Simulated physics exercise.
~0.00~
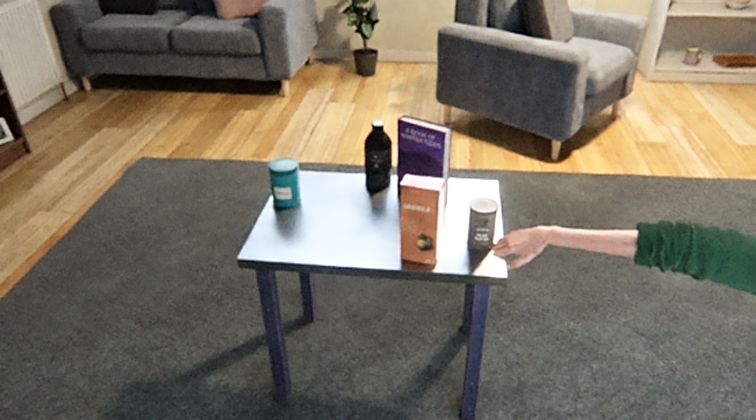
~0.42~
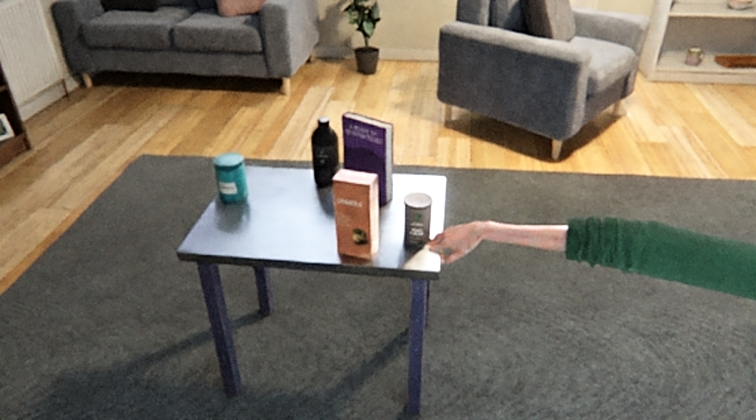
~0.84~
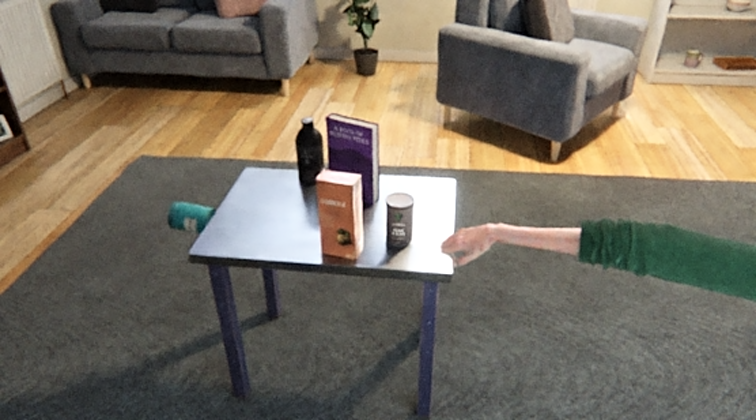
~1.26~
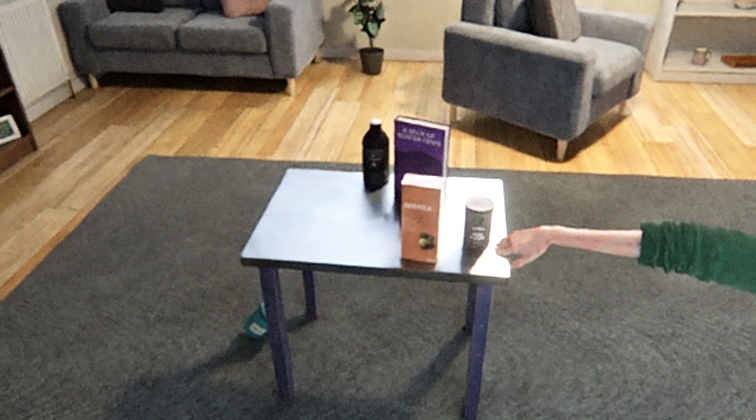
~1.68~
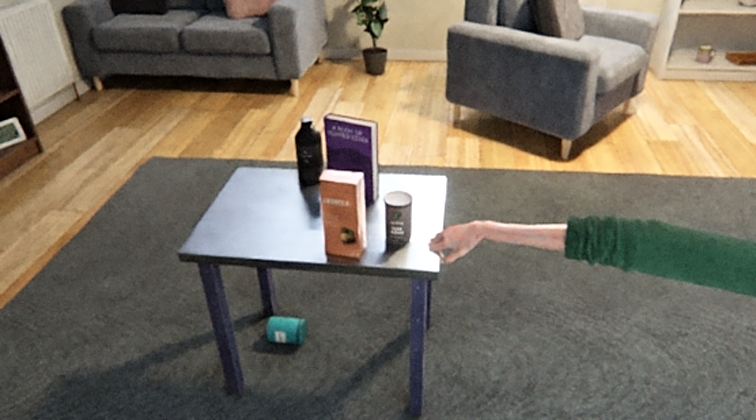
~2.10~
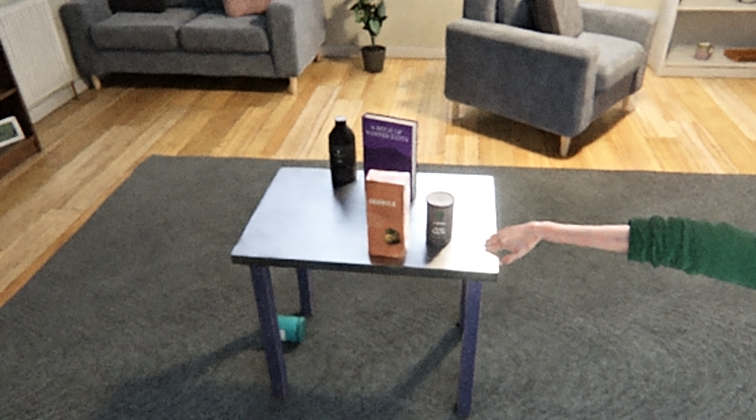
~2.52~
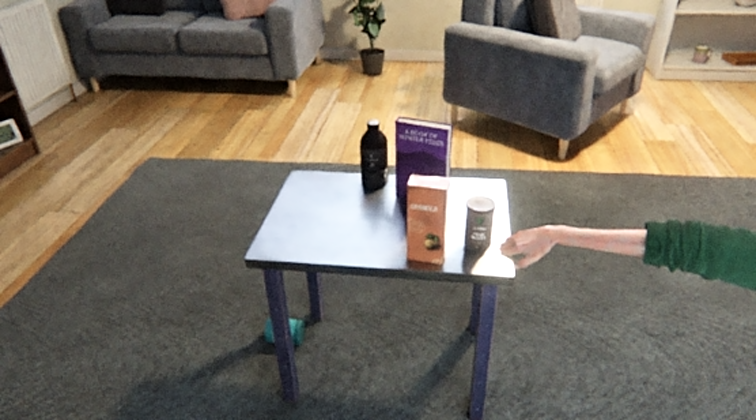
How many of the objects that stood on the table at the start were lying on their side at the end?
One of them was lying on its side at the end, the turquoise jar, which had dropped to the carpet.
